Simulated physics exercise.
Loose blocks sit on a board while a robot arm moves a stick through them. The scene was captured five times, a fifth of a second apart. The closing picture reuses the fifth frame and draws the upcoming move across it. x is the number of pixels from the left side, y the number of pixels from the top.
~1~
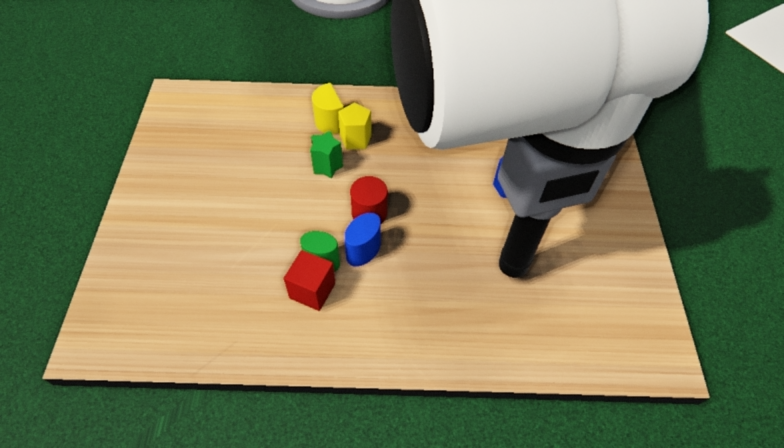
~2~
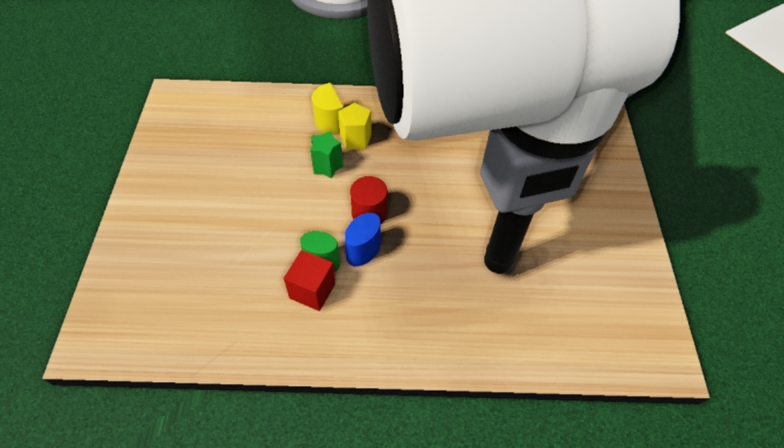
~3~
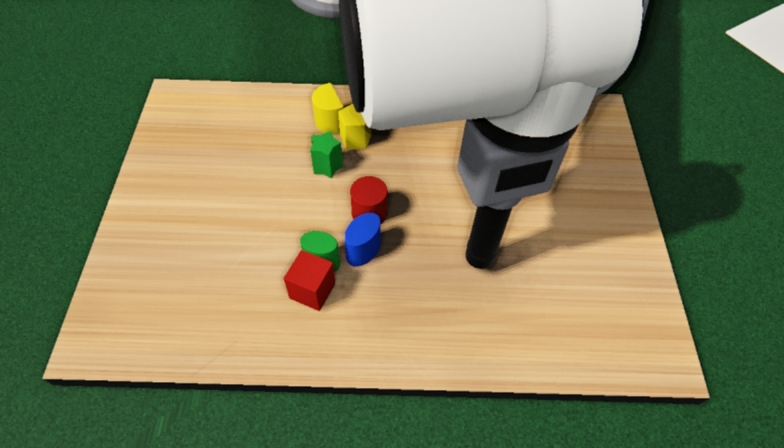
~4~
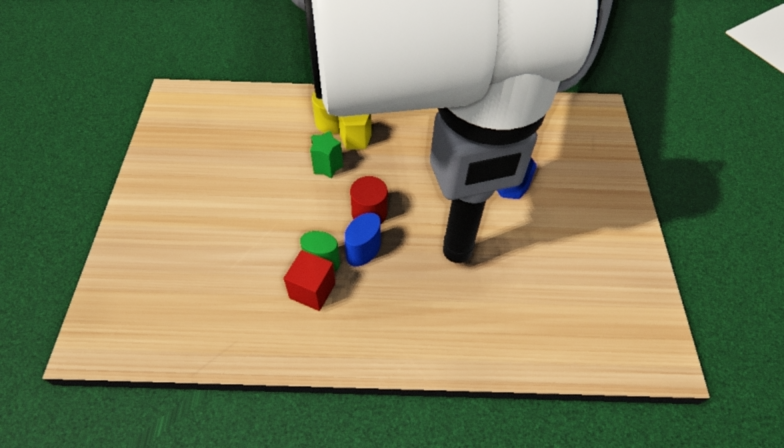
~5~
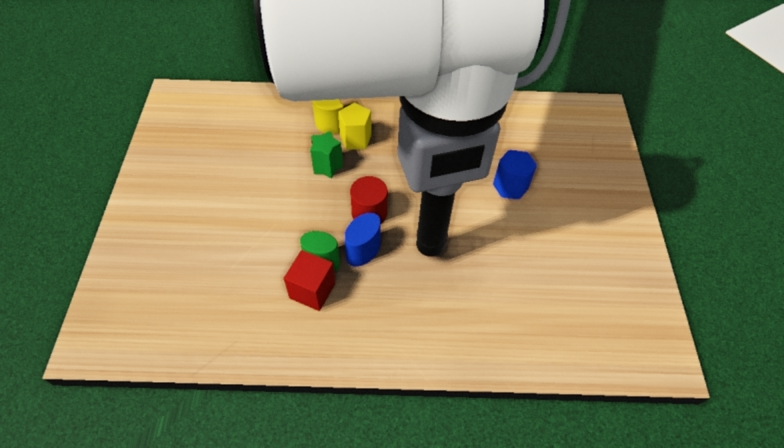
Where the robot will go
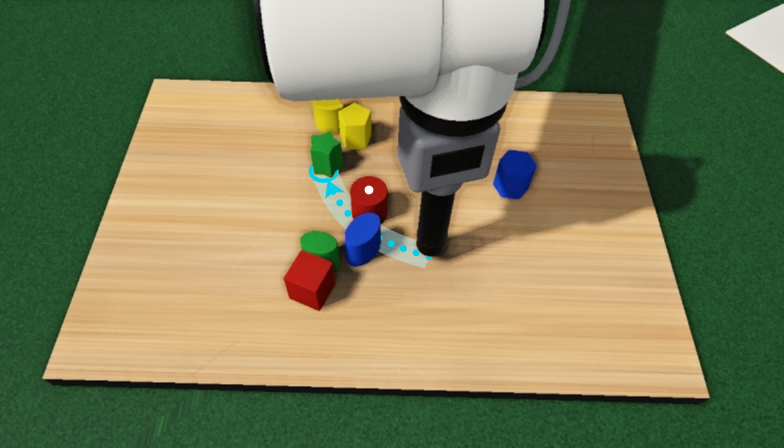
At the start, a white robot arm holds a black stick upright over the right side of a wooden board scattered with red, blue, green and yellow blocks. The arm moves the stick steadily left toward the blue oval, uncovering a blue block behind it, while the blocks stay still.
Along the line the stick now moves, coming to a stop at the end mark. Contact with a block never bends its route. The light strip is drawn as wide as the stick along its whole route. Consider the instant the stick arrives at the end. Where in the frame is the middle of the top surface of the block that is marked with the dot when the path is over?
It sits at (353, 143).
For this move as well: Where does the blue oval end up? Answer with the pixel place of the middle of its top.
Around (343, 224).
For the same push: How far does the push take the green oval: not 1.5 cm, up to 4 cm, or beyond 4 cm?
I'd go with under 1.5 cm for this block.
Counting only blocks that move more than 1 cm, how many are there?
The count will be 3 or more.
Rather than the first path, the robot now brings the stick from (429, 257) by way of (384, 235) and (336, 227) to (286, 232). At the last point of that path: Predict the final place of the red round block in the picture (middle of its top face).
The middle of the upper face of the red round block will lie at about (349, 178) in the picture.
The line goes from (429, 257) over (379, 238) and (343, 207) to (324, 171); the dot is on the red round block.
The first path, step by step. One third of the way, stick at (378, 226); blue oval at (350, 228), turned 30° anticlockwise.
Two thirds of the way, stick at (341, 194); blue oval at (343, 224), turned 70° anticlockwise; red round block at (354, 160).
At the end, stick at (322, 158); green oval unmoved; green star-shaped block at (320, 127), turned 20° anticlockwise; yellow pentagon unmoved; blue oval at (343, 224), turned 70° anticlockwise; red round block at (353, 143).
